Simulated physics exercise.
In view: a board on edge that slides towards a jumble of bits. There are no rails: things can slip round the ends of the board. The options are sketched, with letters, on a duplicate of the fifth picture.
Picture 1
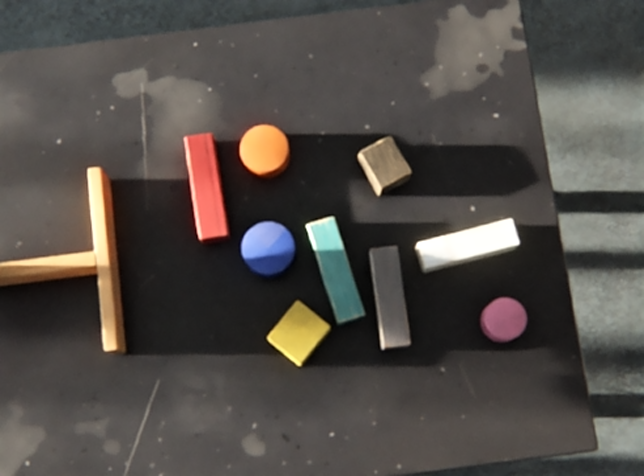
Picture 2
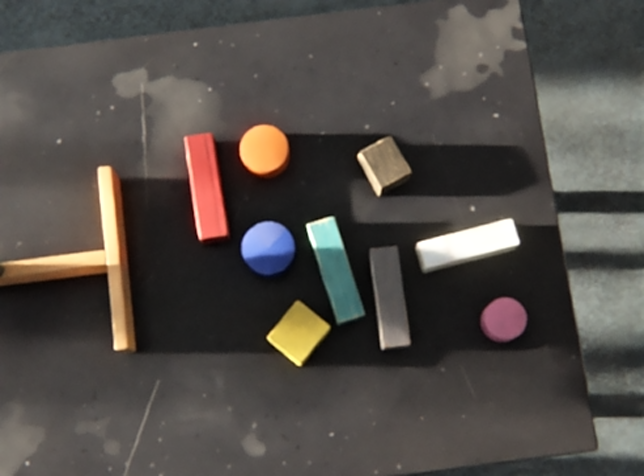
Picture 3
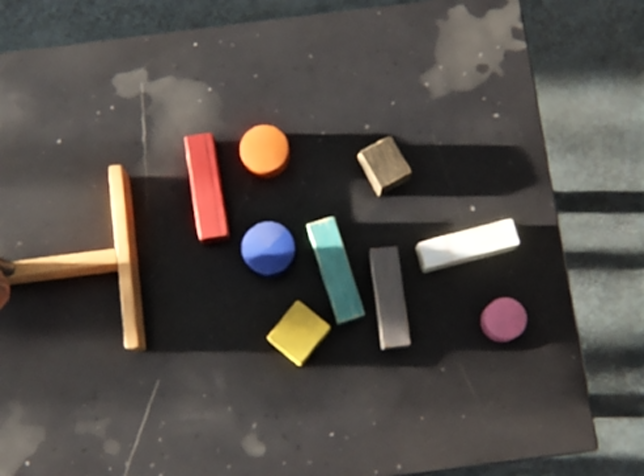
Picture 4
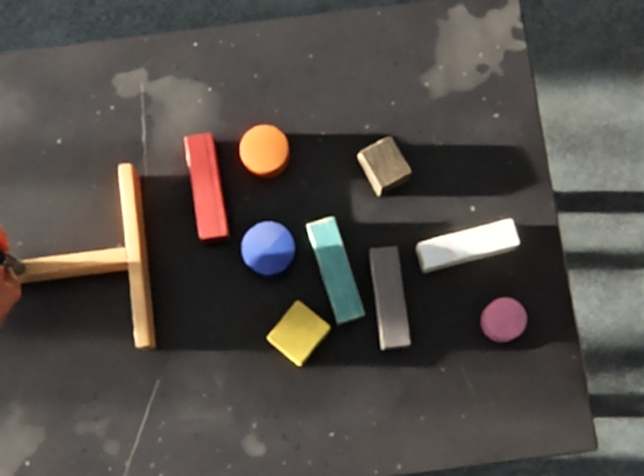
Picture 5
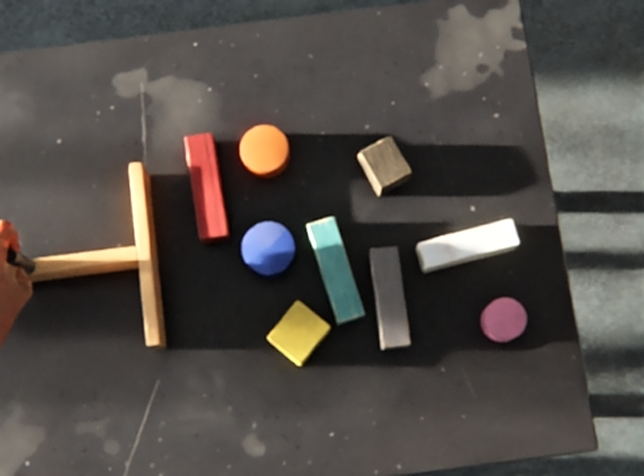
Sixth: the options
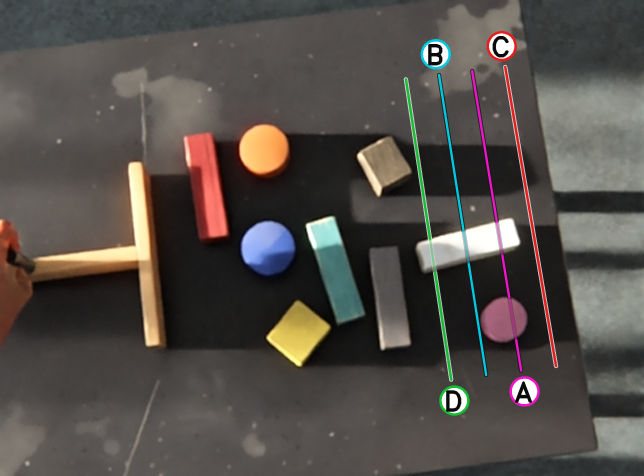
A wooden board on a handle slid slowly a short way to the right, a hand coming into view behind it, while the coloured blocks, bars and round pieces on the dark surface stayed still.
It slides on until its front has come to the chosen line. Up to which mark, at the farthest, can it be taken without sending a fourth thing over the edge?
A.
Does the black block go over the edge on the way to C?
By then, yes.
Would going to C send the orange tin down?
By then, yes.
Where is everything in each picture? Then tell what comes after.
The first frame shows yellow block (300, 334); pink tin (503, 320); board (103, 258).
The second frame shows board (113, 256); grey bar (389, 298).
The third frame shows board (124, 255); turquoise bar (336, 272).
The fourth frame shows board (134, 254); red stick (208, 189).
The fifth frame shows board (144, 252); yellow block (300, 334); pink tin (503, 320); black block (384, 166).
On the marked copy, A at (496, 217); B at (462, 221); C at (530, 212); D at (428, 225).
Taking A. A third of the way, board (272, 236); yellow block (311, 338); orange tin (321, 145).
Two thirds of the way, board (399, 220); white stick (510, 258); orange tin (439, 119).
When it is over, board (497, 208); white stick (565, 288); orange tin (534, 108); none fallen.
As for the rest, B is within the limit but short; C drops five; D is within the limit but short.
